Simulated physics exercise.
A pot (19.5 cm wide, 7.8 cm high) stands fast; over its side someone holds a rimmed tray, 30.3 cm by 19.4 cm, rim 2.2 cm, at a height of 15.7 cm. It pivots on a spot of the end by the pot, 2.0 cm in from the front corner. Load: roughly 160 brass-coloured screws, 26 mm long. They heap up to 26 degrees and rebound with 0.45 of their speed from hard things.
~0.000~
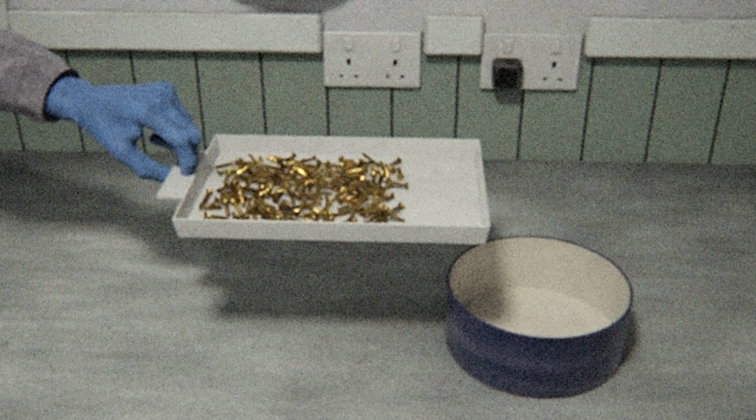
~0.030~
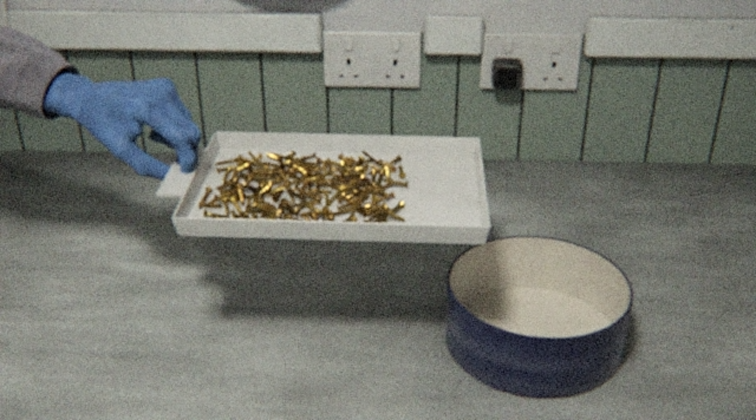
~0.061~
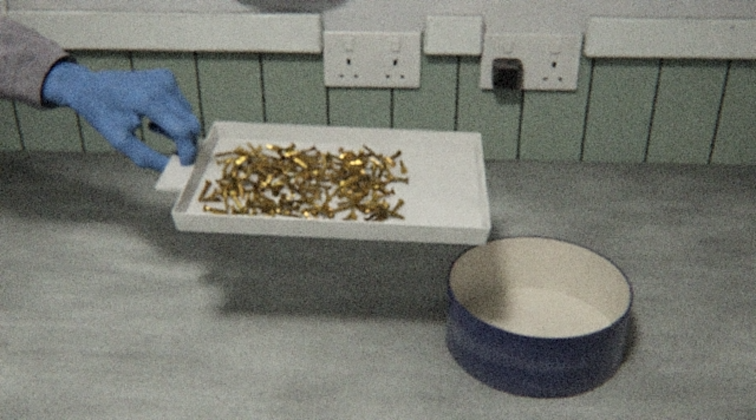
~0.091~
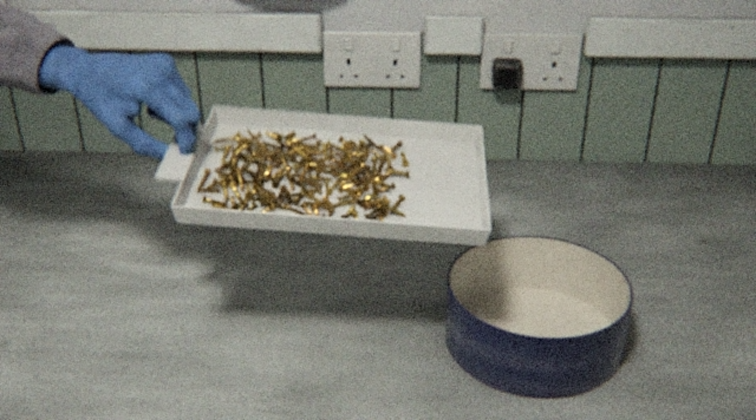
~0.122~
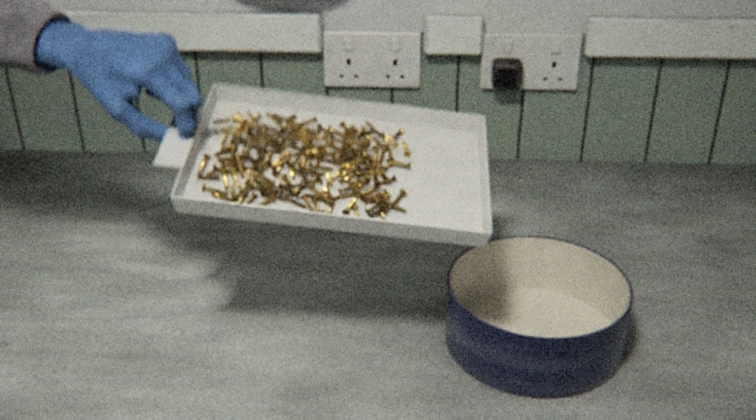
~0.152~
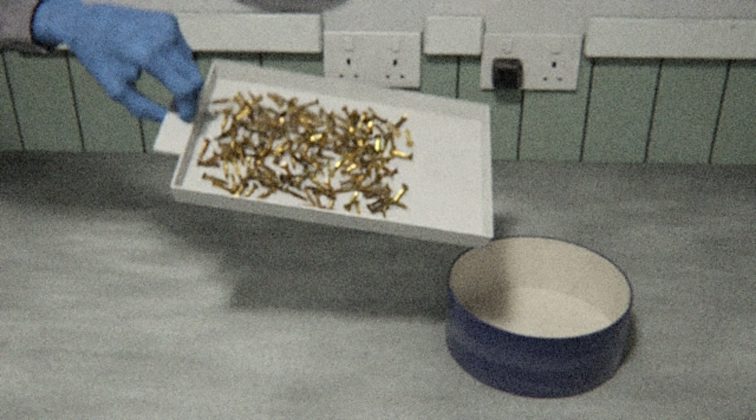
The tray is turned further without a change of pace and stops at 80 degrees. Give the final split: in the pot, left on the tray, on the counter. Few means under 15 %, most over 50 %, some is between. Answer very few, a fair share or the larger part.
Pot: Very few, tray: Very few, counter: The larger part.
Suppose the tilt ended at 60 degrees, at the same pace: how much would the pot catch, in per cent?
Then about 5 per cent.
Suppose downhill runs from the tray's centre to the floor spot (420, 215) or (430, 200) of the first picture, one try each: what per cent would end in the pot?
About 50 and 75 per cent.
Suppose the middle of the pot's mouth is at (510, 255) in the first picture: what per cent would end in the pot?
Some 0 per cent.
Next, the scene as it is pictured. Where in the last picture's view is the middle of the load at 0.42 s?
Near (366, 158).
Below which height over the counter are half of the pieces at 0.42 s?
Roughly 26 cm.
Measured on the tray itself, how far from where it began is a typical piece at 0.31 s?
Roughly 1 cm.
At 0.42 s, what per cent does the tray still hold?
Roughly 100 per cent.
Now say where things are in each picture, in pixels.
In the first frame, tray tilt 0 degrees, front corners at (177, 218) and (486, 225); middle of the pieces at (303, 191); pot at (539, 282).
In the second frame, tray tilt 1 degrees, front corners at (177, 216) and (486, 225); middle of the pieces at (303, 189).
In the third frame, tray tilt 3 degrees, front corners at (176, 211) and (486, 226), lowest corner right front; middle of the pieces at (303, 184).
In the fourth frame, tray tilt 7 degrees, front corners at (176, 204) and (487, 228), lowest corner right front; middle of the pieces at (303, 175).
In the fifth frame, tray tilt 13 degrees, front corners at (176, 194) and (488, 230), lowest corner right front; middle of the pieces at (303, 163).
In the sixth frame, tray tilt 19 degrees, front corners at (176, 184) and (489, 233), lowest corner right front; middle of the pieces at (305, 151); pot at (539, 282). The tray's pace is about 205 degrees a second.
After 0.31 s, tilt 52 degrees; the tray holds 100 %, the pot 0 %.
After 0.42 s, tilt 73 degrees; the tray holds 100 %, the pot 0 %.
After 0.66 s, tilt 80 degrees; the tray holds 10 %, the pot 5 %.
In the end, at 1.9 s, pot 5 %, tray 5 %, counter 90 %.
